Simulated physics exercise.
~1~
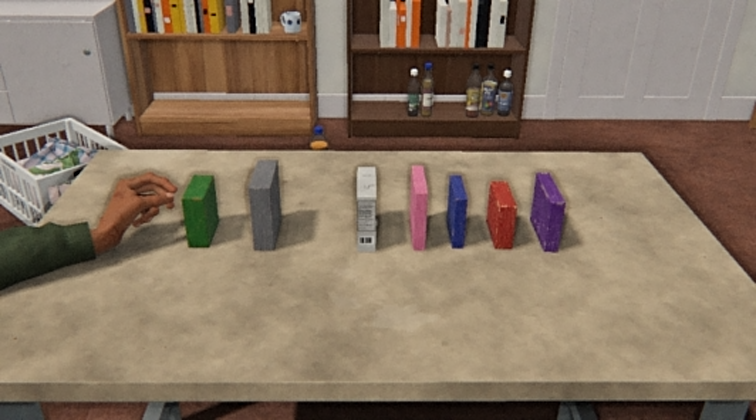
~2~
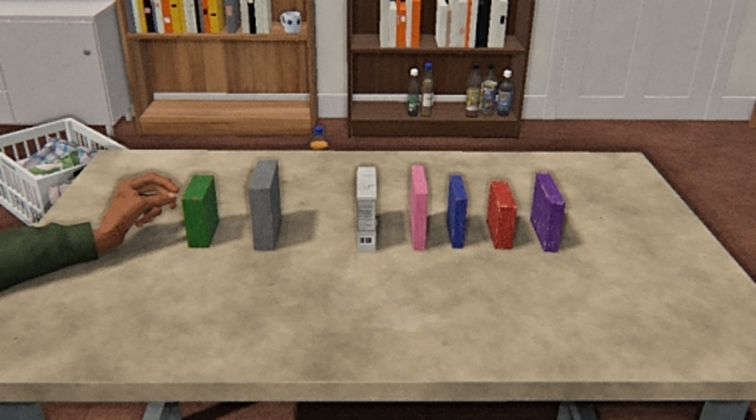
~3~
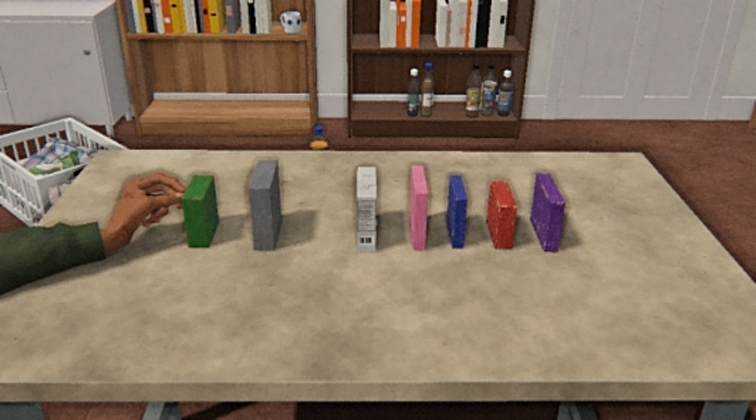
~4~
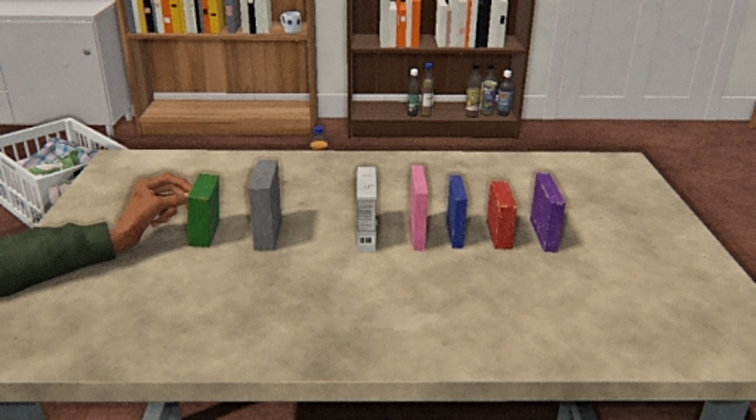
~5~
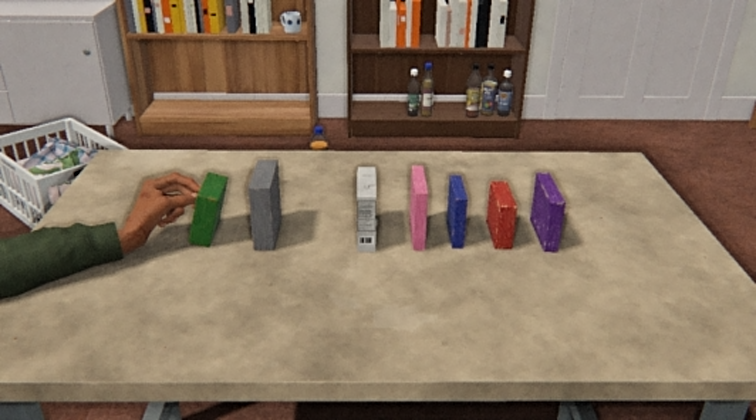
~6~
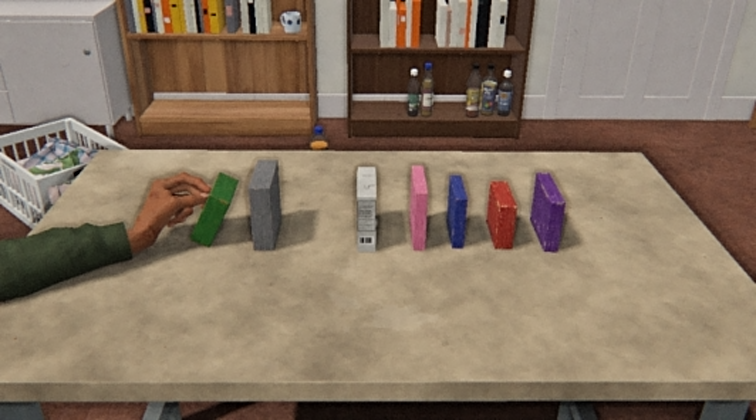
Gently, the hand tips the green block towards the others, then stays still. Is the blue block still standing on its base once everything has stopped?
Yes, it stays on its base.
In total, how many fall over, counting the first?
1 in total.
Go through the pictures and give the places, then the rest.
The first frame shows blue block (457, 211); red board (501, 215).
The second frame shows grey block (266, 205); pink block (418, 208).
The third frame shows red board (501, 215); white packet (367, 209).
The fourth frame shows green block 6° over; grey block (266, 205); pink block (418, 208).
The fifth frame shows green block 15° over; red board (501, 215); white packet (367, 209).
The sixth frame shows green block 27° over; blue block (457, 211); grey block (266, 205).
Then, 0.10 s on from there, green block 46° over.
Then, 0.20 s on from there, green block 56° over; grey block turned 3° from how it was put.
In the end, left askew, grey block; the other 4 unmoved. At the end, from the last picture's camera, blue block near (457, 211).
